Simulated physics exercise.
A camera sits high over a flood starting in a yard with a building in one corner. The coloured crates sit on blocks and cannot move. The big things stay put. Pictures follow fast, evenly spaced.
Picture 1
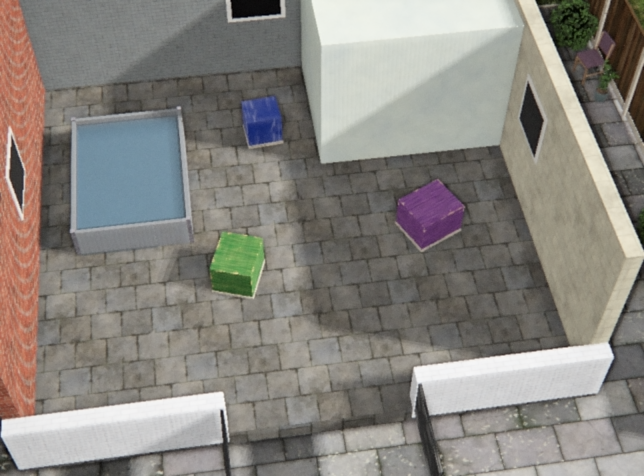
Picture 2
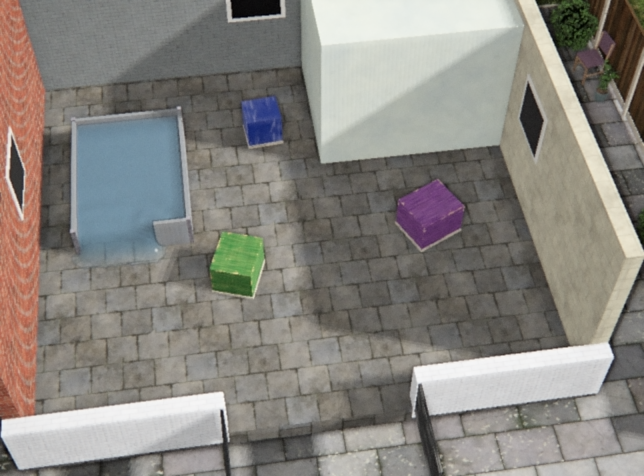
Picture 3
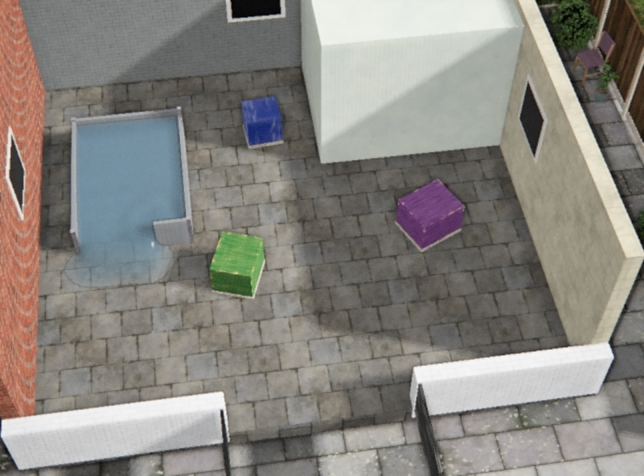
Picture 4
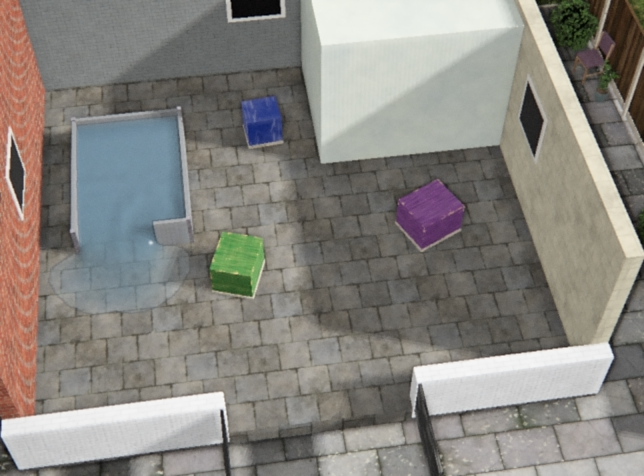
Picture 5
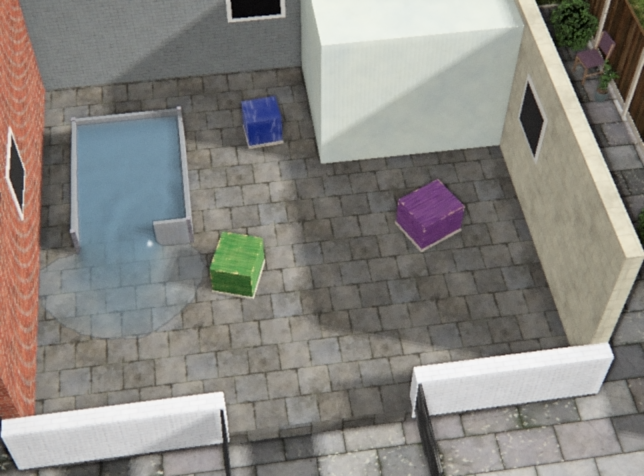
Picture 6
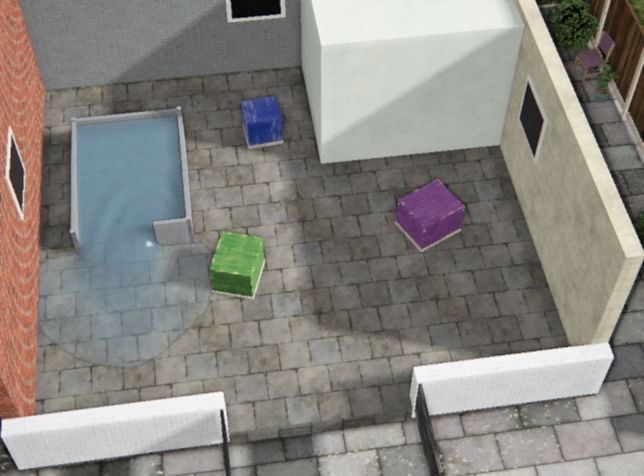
Water pouring from a gap in an open tank, spreading across a paved yard beside a green crate and brick wall.
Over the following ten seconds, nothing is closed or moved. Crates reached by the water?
Green crate reached, purple crate reached, blue crate not reached.
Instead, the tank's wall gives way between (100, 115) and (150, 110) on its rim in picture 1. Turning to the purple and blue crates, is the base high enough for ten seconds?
Purple stays untouched; blue gets drenched.
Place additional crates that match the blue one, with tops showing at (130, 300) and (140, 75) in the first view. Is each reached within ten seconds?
Outcome, in listed order: Is inundated, is missed.
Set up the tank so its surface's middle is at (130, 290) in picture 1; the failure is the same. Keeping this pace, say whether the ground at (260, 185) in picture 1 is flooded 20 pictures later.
By that frame the spot is left unwetted.
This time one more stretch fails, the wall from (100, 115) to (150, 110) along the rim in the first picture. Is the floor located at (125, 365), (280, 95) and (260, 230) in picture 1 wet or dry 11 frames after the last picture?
Read off point by point, the answer is not soaked, soaking, not soaked.
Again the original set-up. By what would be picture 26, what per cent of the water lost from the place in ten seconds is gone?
My reading is near 20 per cent.
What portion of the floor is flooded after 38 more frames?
About 55 per cent.
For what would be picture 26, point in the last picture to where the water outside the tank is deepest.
That would be (48, 440).
A moment on, water covers 20 % of the floor; the green crate water round its plinth, the purple crate not reached, the blue crate not reached.
Next, water covers 25 % of the floor; the green crate water round its plinth, the purple crate not reached, the blue crate not reached.
Then, water covers 30 % of the floor; the green crate water round its plinth, the purple crate not reached, the blue crate not reached.
Later, water covers 55 % of the floor; the green crate water round its plinth, the purple crate water round its plinth, the blue crate not reached.
In the end, water covers 70 % of the floor; the green crate was topped, the purple crate was topped, the blue crate stayed above the water.
